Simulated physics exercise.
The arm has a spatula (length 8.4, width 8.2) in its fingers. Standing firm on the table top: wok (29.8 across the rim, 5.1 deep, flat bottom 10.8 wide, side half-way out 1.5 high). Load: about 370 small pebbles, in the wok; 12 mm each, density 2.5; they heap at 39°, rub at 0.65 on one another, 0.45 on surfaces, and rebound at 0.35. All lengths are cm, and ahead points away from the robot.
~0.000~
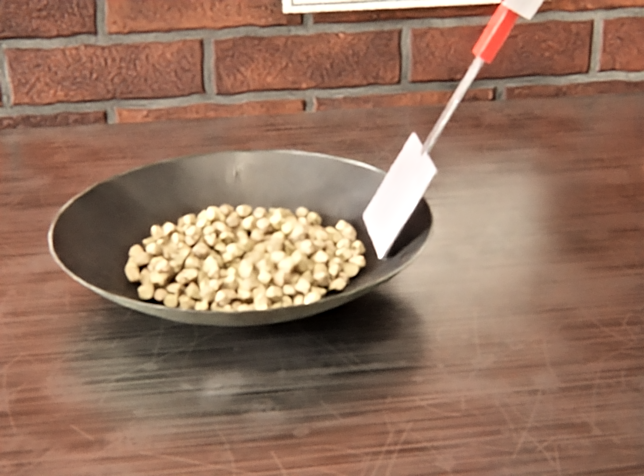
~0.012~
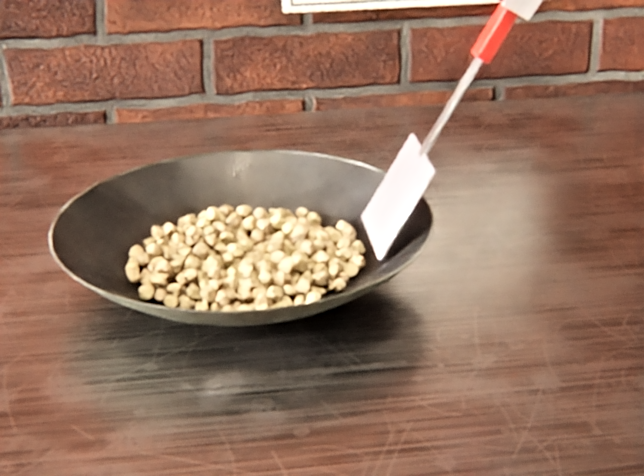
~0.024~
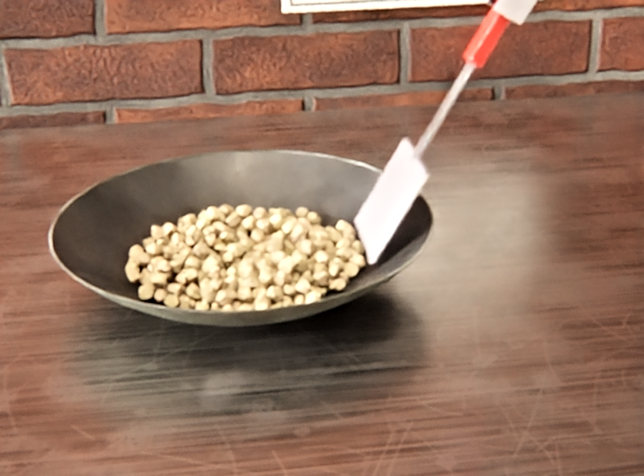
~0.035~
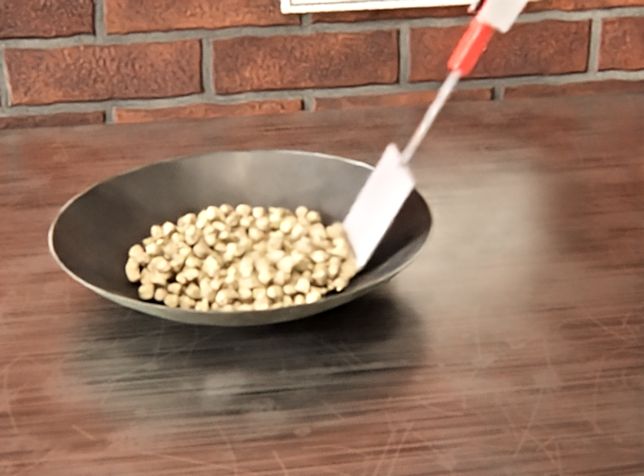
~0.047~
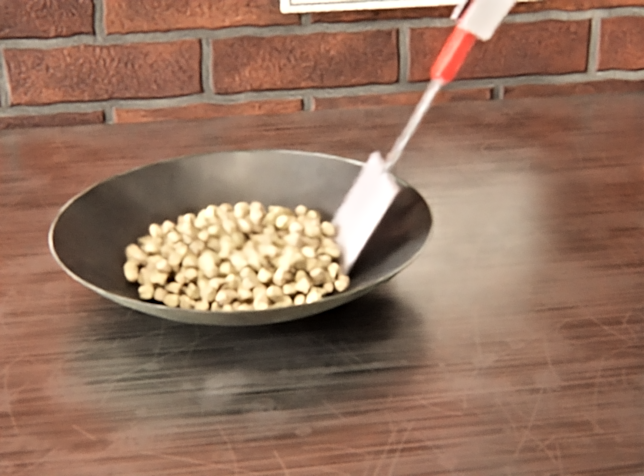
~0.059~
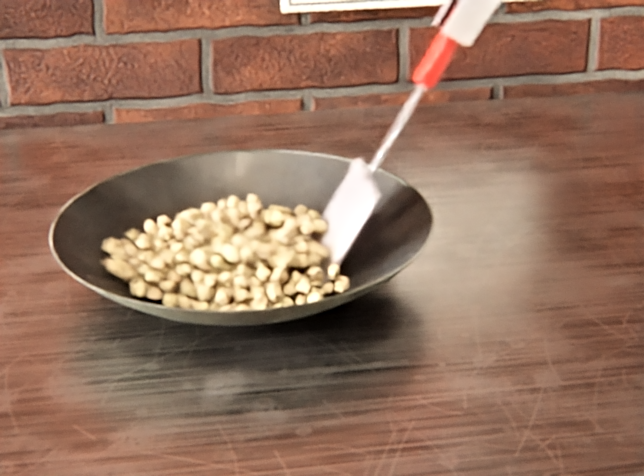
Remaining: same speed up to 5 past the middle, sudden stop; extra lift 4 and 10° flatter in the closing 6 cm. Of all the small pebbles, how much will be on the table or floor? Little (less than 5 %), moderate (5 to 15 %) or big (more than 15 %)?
A moderate share, 5 to 15 %, ends on the table or floor.
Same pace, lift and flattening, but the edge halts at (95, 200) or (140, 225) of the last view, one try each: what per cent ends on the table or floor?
Some 50 and 25 per cent.
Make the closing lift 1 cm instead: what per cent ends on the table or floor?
About 10 per cent.
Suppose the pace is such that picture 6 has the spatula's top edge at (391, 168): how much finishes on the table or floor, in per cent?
Some 0 per cent.
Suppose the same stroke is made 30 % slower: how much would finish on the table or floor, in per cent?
It would be near 0 per cent.
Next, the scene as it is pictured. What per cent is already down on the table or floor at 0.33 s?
Some 6 per cent.
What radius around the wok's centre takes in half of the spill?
About 24 cm.
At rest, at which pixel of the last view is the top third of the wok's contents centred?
Near (116, 242).
After 0.09 s, sloping 60°, highest piece 7 above the table; 372 in the wok.
After 0.12 s, sloping 57°, highest piece 9 above the table; 369 in the wok, 3 on the blade or in flight.
After 0.33 s, sloping 50°, highest piece 7 above the table; 345 in the wok, 22 on the table or floor, 5 on the blade or in flight.
After 1.38 s, sloping 50°, highest piece 6 above the table; 344 in the wok, 28 on the table or floor.
At rest, 344 in the wok, 28 on the table or floor. That is 8 % on the table or floor.
